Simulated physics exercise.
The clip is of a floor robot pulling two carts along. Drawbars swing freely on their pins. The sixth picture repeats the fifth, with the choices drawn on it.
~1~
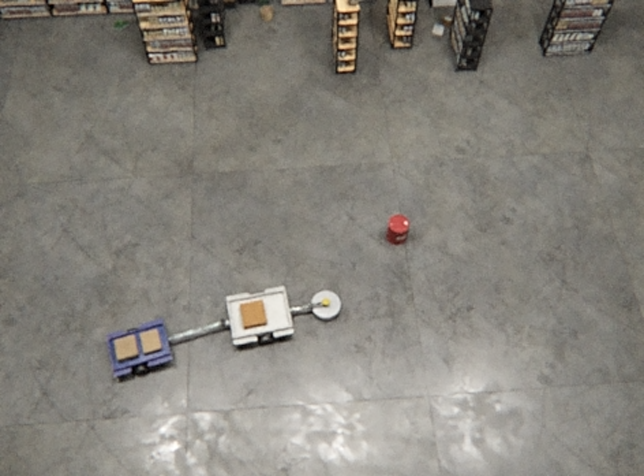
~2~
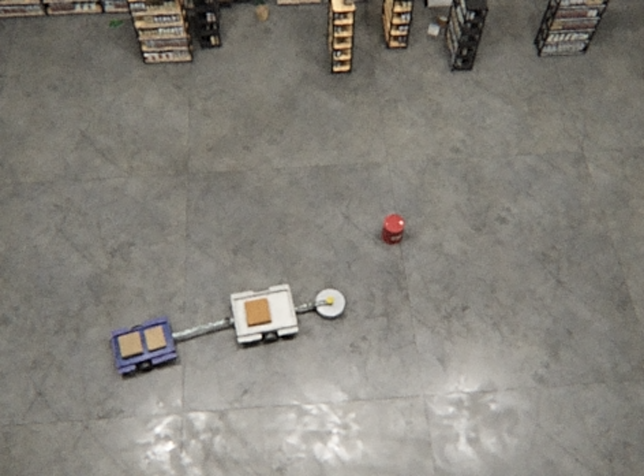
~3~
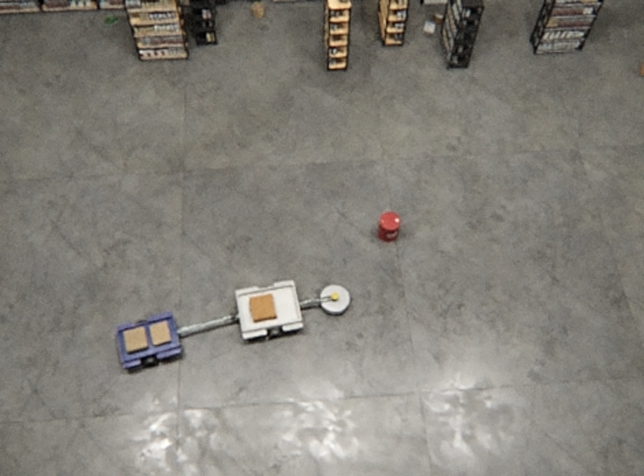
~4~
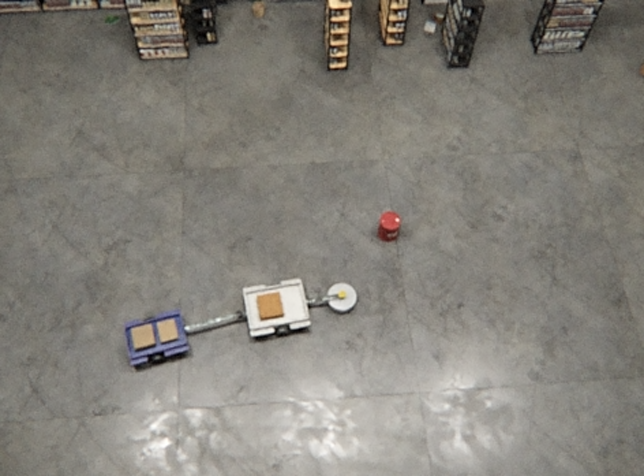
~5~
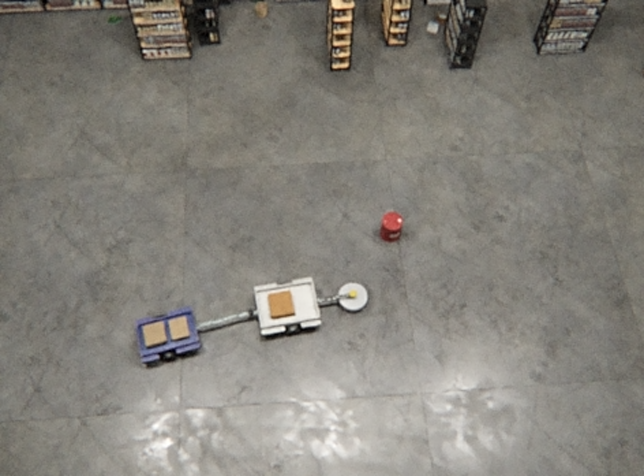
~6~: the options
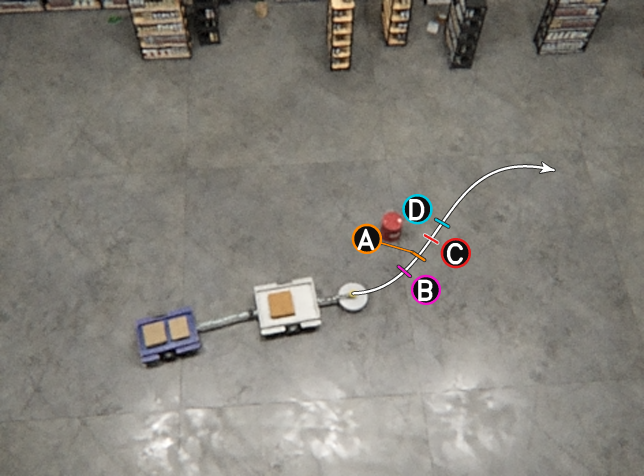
On a wide grey concrete floor with shelves along the far side, a small round robot slowly pulled a white cart and a blue cart a short way right, while a red keg stood nearby.
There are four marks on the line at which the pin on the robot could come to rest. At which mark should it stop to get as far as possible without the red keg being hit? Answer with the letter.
All is well up to C.
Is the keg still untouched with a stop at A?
Yes.
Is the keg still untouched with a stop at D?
No.
On the copy, A at (418, 256); B at (404, 271); C at (431, 239); D at (442, 223); the route from (353, 293) via (449, 214) to (554, 170).
On C. First, robot (388, 287), last cart (205, 324).
Then, robot (413, 265), last cart (242, 318).
Finally, robot (430, 243), last cart (273, 311); nothing has been touched.
By contrast, A is safe but short; B is safe but short; D is too far, the keg has been hit.
